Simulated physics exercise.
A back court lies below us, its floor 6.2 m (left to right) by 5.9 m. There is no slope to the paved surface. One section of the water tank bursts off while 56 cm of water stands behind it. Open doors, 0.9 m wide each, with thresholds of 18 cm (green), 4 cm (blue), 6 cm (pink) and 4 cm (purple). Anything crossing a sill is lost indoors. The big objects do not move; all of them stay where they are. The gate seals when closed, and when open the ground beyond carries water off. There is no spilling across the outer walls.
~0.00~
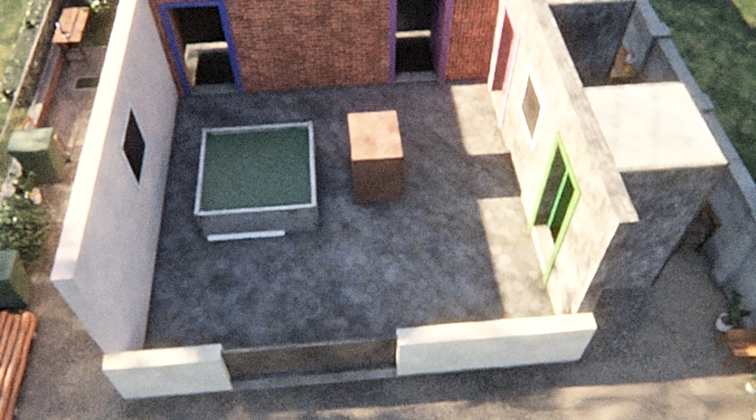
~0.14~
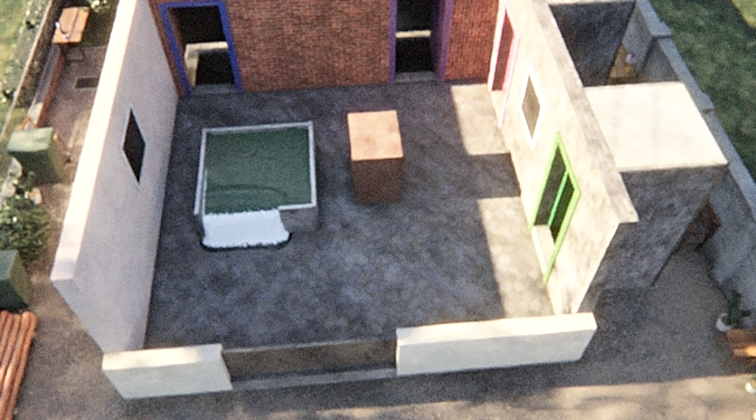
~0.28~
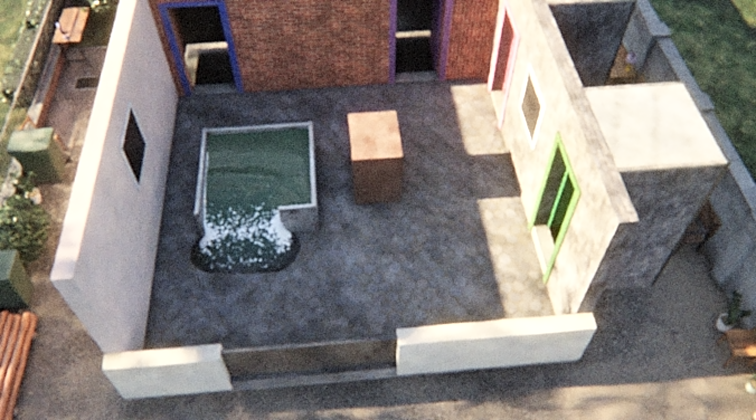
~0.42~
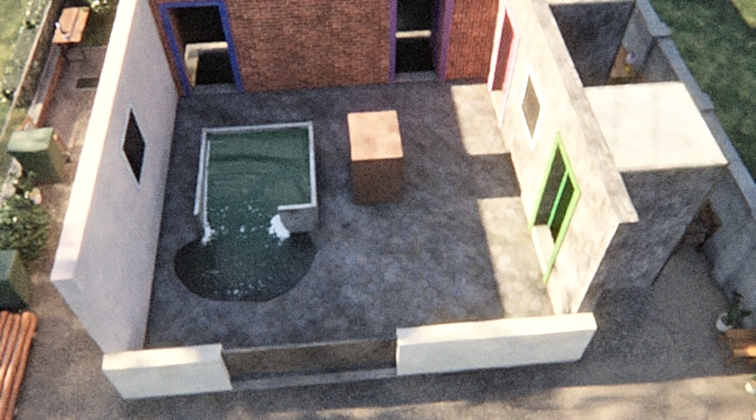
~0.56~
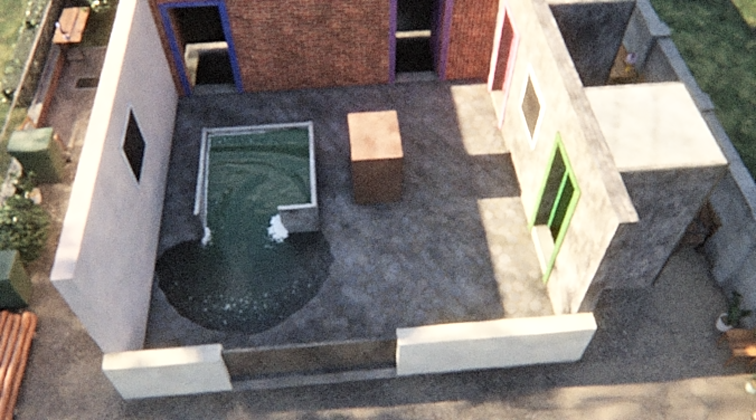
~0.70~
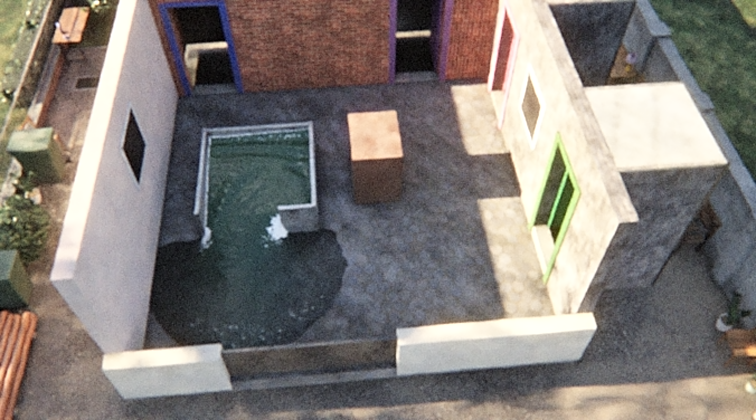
In a walled courtyard seen from above, the front side of a square water tank burst open, and foaming water poured out, then spread in a dark, widening pool across the grey floor.
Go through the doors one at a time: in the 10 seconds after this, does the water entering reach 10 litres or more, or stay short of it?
Going through them: The green door stays short; the blue door reaches it; the pink door stays short; the purple door reaches it.
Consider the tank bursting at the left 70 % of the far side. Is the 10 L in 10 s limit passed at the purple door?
Then: Purple below.
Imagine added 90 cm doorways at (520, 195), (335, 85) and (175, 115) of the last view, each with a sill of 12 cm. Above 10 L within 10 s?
In sequence the answers are less than that, less than that and less than that.
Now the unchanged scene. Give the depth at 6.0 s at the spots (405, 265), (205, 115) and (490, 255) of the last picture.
Spot one 3 cm, spot two 3 cm, spot three 9 cm.
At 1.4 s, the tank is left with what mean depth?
It averages close to 34 cm.
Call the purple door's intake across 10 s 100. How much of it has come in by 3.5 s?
About 0 per cent.
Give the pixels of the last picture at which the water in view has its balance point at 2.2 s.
I'd say somewhere around (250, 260).
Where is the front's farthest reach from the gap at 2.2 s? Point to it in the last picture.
I'd mark it close to (475, 346).
After 1.4 s water covers 20 % of the floor and is deepest (43 cm) near (140, 374); green door not reached, blue door not reached, pink door not reached, purple door not reached.
After 2.2 s water covers 25 % of the floor and is deepest (38 cm) near (229, 367); green door not reached, blue door not reached, pink door not reached, purple door not reached.
After 3.5 s water covers 40 % of the floor and is deepest (20 cm) near (220, 303); green door 5 cm at the sill, 0 L in, blue door not reached, pink door not reached, purple door not reached.
After 6.0 s water covers 65 % of the floor and is deepest (15 cm) near (546, 339); green door 13 cm at the sill, 0 L in, blue door 9 cm at the sill, 10 L in, pink door 3 cm at the sill, 0 L in, purple door not reached.
After 10.0 s water covers 95 % of the floor and is deepest (9 cm) near (428, 110); green door 7 cm at the sill, 0 L in, blue door 6 cm at the sill, 45 L in, pink door 5 cm at the sill, 1 L in, purple door 8 cm at the sill, 20 L in.
